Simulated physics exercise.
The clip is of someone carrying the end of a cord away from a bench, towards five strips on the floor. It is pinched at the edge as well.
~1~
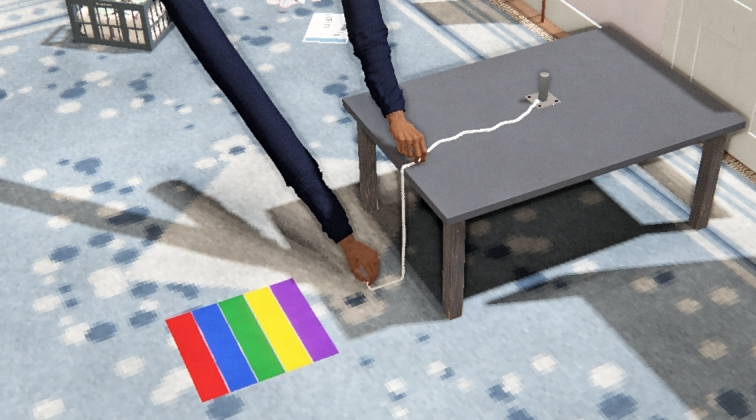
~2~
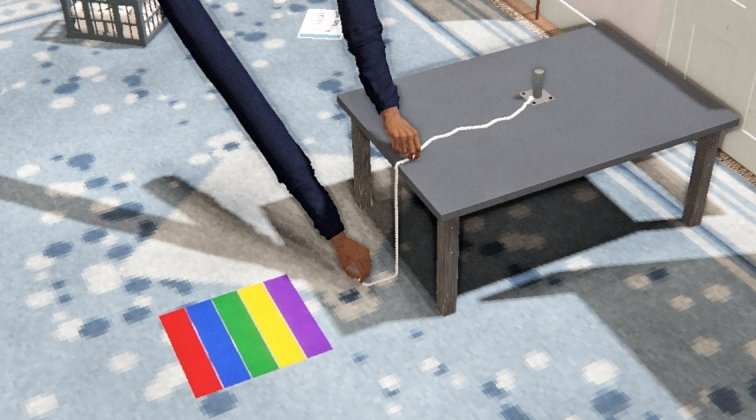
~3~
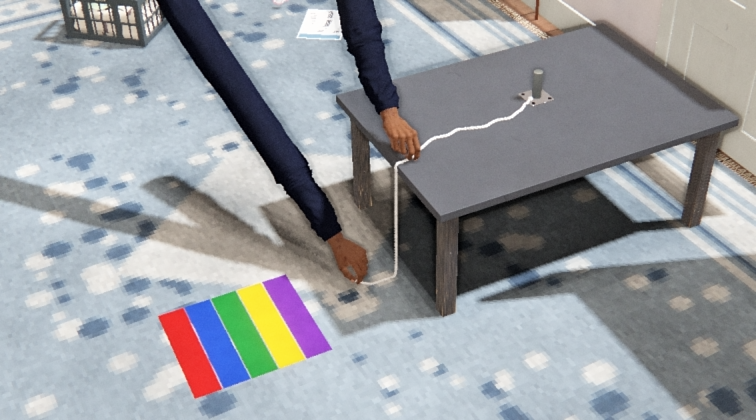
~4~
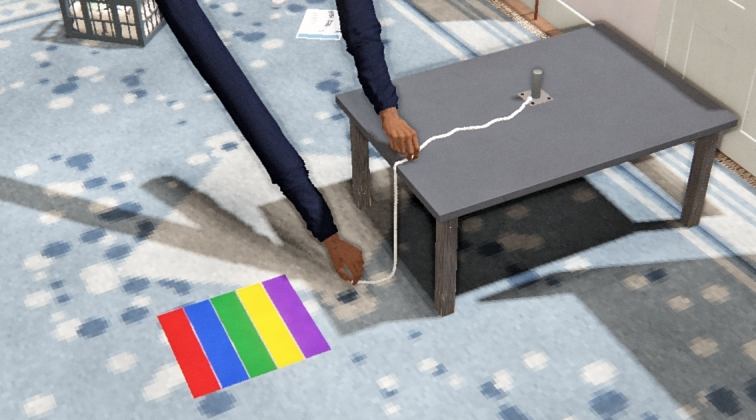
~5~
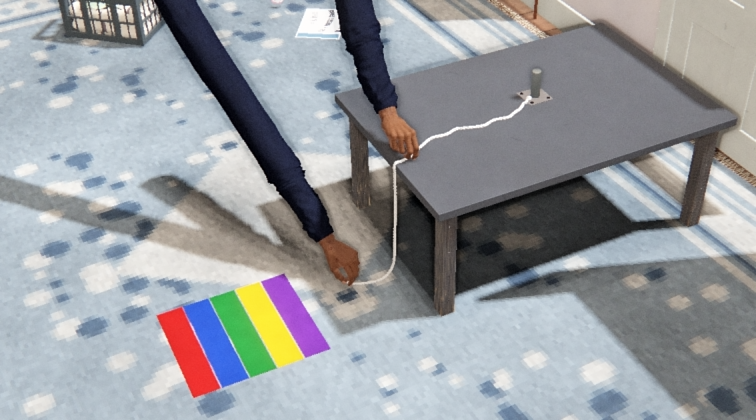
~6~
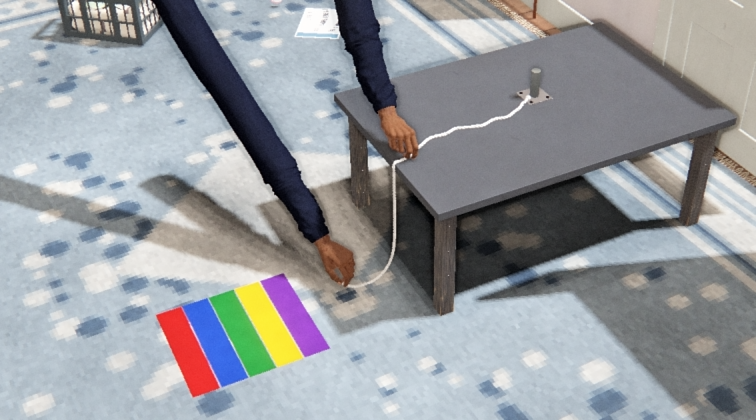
A person pinching a white cord at a gray table's edge while slowly drawing its end slightly left near five colored strips.
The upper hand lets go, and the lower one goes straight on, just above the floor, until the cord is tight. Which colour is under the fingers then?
It halts on the yellow strip.
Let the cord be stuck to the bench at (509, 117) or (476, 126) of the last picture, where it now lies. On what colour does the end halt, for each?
Try by try: Yellow; yellow.
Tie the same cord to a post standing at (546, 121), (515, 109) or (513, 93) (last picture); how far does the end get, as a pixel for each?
Near (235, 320), (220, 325) and (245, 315).
Early on, end near (319, 291); short of the strips.
Midway, end near (282, 304); over purple.
At the end of the slack, end near (260, 312); over yellow. Over yellow.
